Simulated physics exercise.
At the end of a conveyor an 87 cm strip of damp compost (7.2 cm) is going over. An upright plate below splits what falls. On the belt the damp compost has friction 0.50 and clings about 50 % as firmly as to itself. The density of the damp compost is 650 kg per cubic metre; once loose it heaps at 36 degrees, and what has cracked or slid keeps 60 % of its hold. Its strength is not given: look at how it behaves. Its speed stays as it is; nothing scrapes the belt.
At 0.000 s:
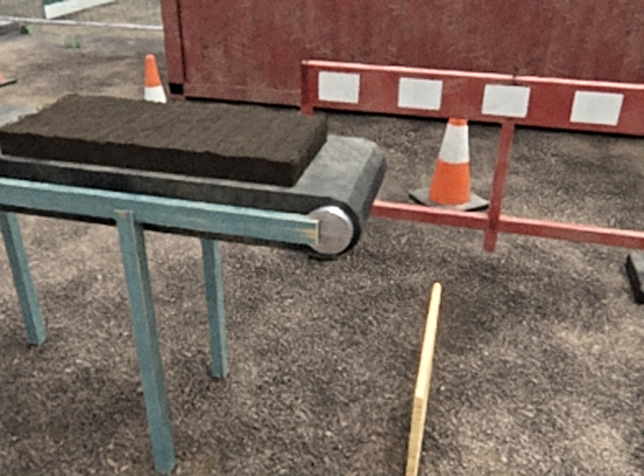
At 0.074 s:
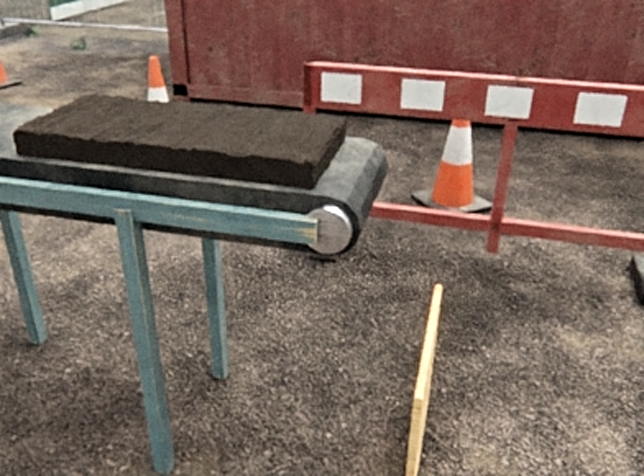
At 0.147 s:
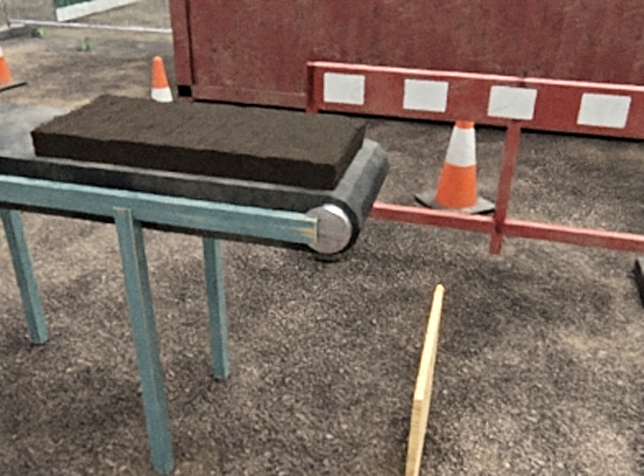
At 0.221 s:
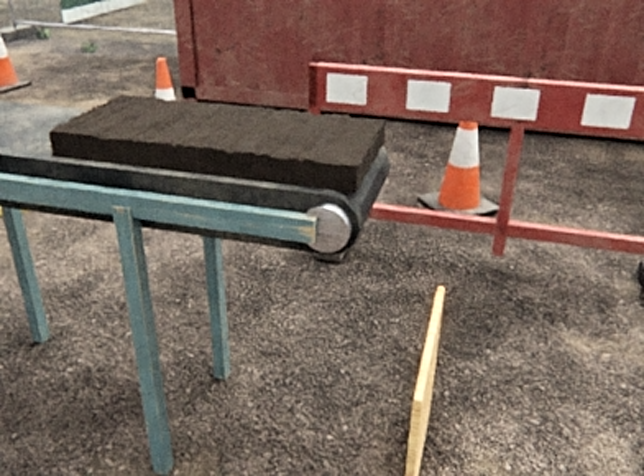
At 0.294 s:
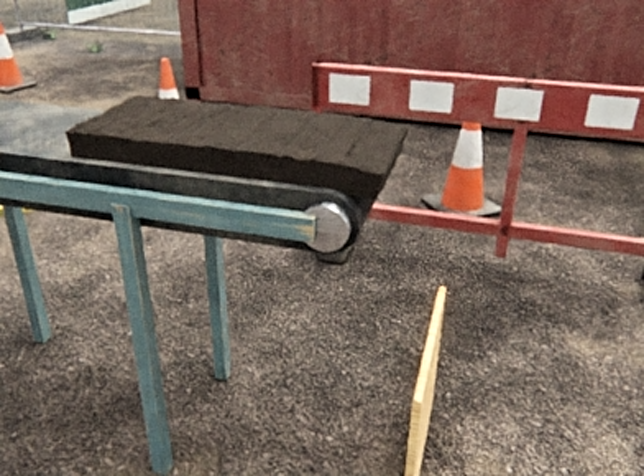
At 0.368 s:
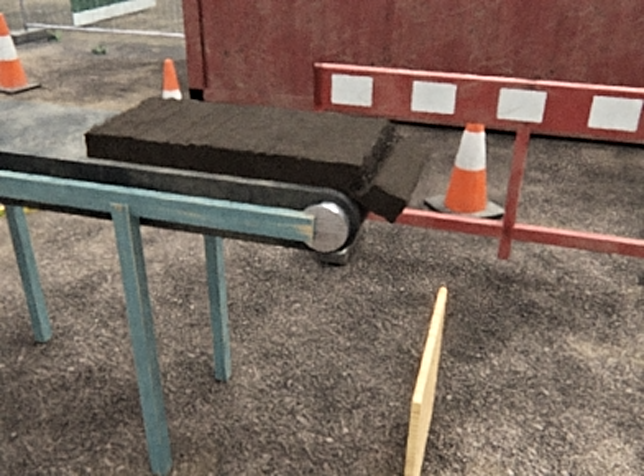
To begin with, a thick dark slab of damp compost lies on a conveyor with a blue-green frame, near red barriers and orange cones. It slides steadily to the right until its front end juts past the roller. Then the overhanging end cracks across and tilts downward, still beside the slab.
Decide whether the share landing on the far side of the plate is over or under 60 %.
Expect over 60 %.
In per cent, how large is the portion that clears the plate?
Near 95 %.
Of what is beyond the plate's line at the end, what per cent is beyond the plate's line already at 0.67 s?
Some 20 per cent.
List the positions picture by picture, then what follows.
Front end of the damp compost at (292, 174), in the first frame.
Front end of the damp compost at (313, 169), in the second frame.
Front end of the damp compost at (334, 178), 1 % of it past the top of the roller, in one piece, in the third frame.
Front end of the damp compost at (357, 173), 8 % of it past the top of the roller, in one piece, in the fourth frame.
Front end of the damp compost at (381, 181), 14 % of it past the top of the roller, in one piece, in the fifth frame.
Front end of the damp compost at (405, 207), 21 % of it past the top of the roller, cracking, in the sixth frame.
By 0.67 s, 16 % is beyond the plate's line.
By 1.02 s, 47 % is beyond the plate's line.
By 1.38 s, 79 % is beyond the plate's line.
By 1.73 s, 97 % is beyond the plate's line.
By 2.99 s, at the end, 97 % is beyond the plate's line.
